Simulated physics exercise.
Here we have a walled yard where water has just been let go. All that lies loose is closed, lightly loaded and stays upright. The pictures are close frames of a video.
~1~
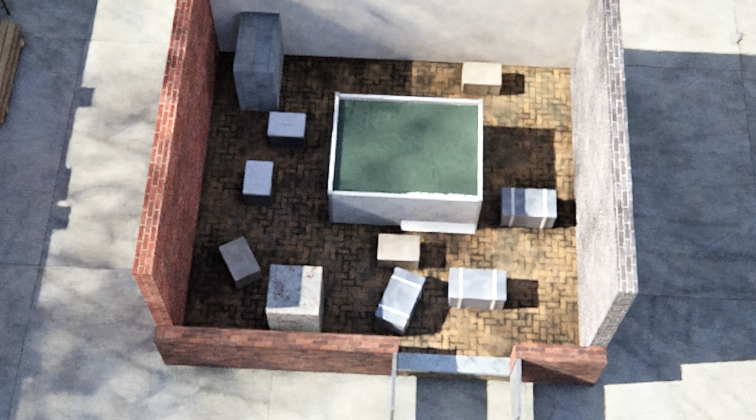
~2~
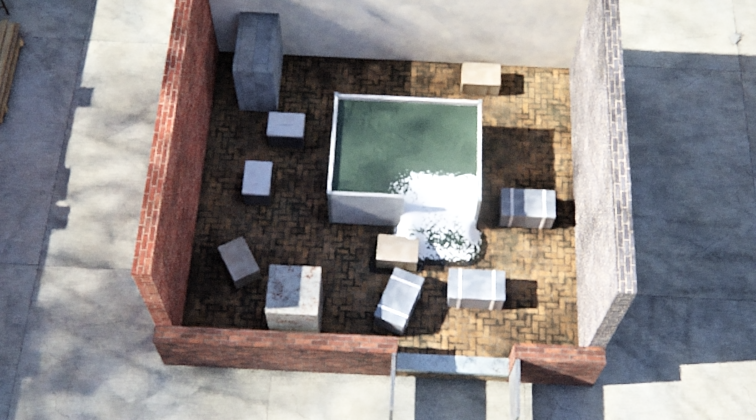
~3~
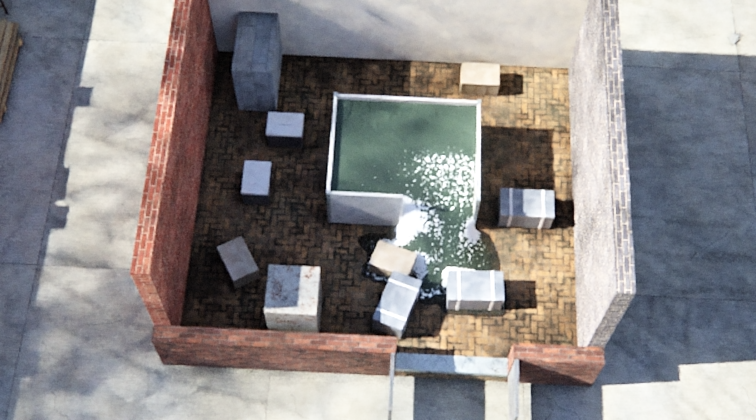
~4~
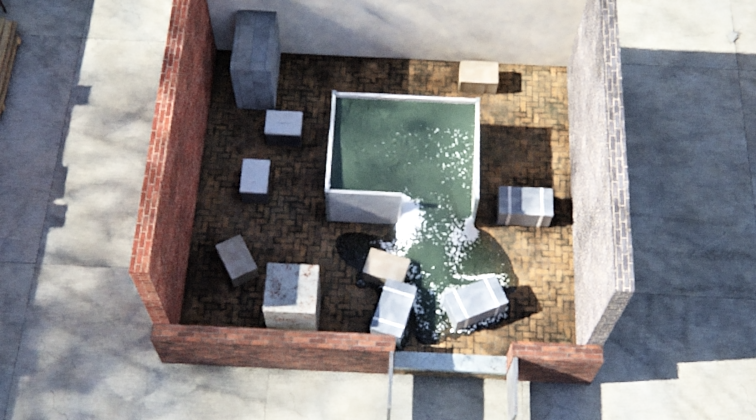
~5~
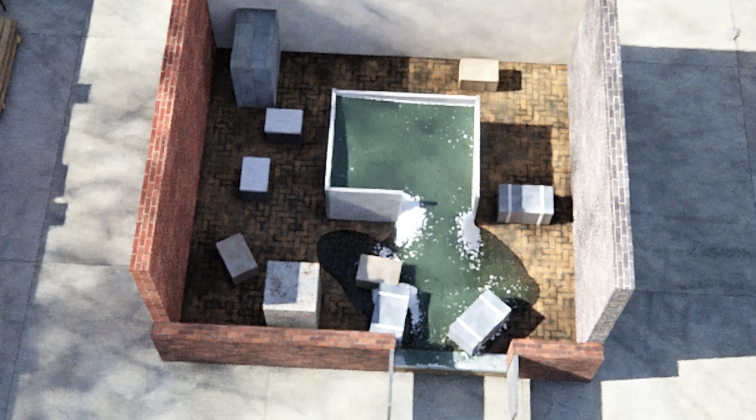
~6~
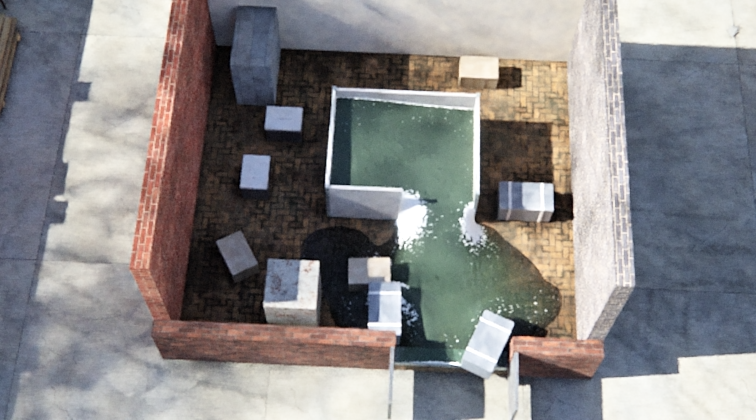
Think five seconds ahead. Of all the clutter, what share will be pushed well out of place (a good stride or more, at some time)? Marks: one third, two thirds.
It is one to two thirds.
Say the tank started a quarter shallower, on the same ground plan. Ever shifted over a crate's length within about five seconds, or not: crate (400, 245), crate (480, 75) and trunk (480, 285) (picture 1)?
In turn: Moved that far, short of that, moved that far.
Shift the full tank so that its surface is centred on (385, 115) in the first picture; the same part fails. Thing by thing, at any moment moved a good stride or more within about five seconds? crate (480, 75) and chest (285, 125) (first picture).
One after the other: Short of that, short of that.
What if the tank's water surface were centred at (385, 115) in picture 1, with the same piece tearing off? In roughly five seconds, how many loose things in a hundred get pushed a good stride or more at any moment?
Close to 60 %.
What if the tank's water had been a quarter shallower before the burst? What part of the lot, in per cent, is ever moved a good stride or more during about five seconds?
Close to 50 %.
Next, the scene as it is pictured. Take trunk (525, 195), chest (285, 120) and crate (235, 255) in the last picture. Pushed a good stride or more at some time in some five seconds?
In turn: Moved that far, less than that, not that far.
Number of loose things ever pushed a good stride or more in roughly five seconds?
4 of them.
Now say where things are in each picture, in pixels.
A trunk at (478, 284), on the bottom; a crate at (399, 247), on the bottom; 0 of 8 have shifted, in the first frame.
A trunk at (477, 284), on the bottom; a crate at (398, 248), on the bottom; 0 of 8 have shifted, in the second frame.
A trunk at (476, 285) rests on the ground; a crate at (393, 258) rests on the ground, close to its start; 2 of 8 have shifted, in the third frame.
A trunk at (476, 298), on the bottom, close to its start; a crate at (387, 266), on the bottom, a stride from its start; 3 of 8 have shifted, in the fourth frame.
A trunk at (481, 318), on the bottom, a stride from its start; a crate at (379, 270) rests on the ground, a stride from its start; 3 of 8 have shifted, in the fifth frame.
A trunk at (489, 340), on the bottom, a stride from its start; a crate at (369, 271), on the bottom, a stride from its start; 3 of 8 have shifted, in the sixth frame.
A moment on, 2 of 8 are well off their spots; 1 afloat.
Next, 3 of 8 are well off their spots; 1 afloat.
Later, 4 of 8 are well off their spots; 1 afloat.
In the end, 3 of 8 are well off their spots, and 4 have been at some point; 2 afloat.
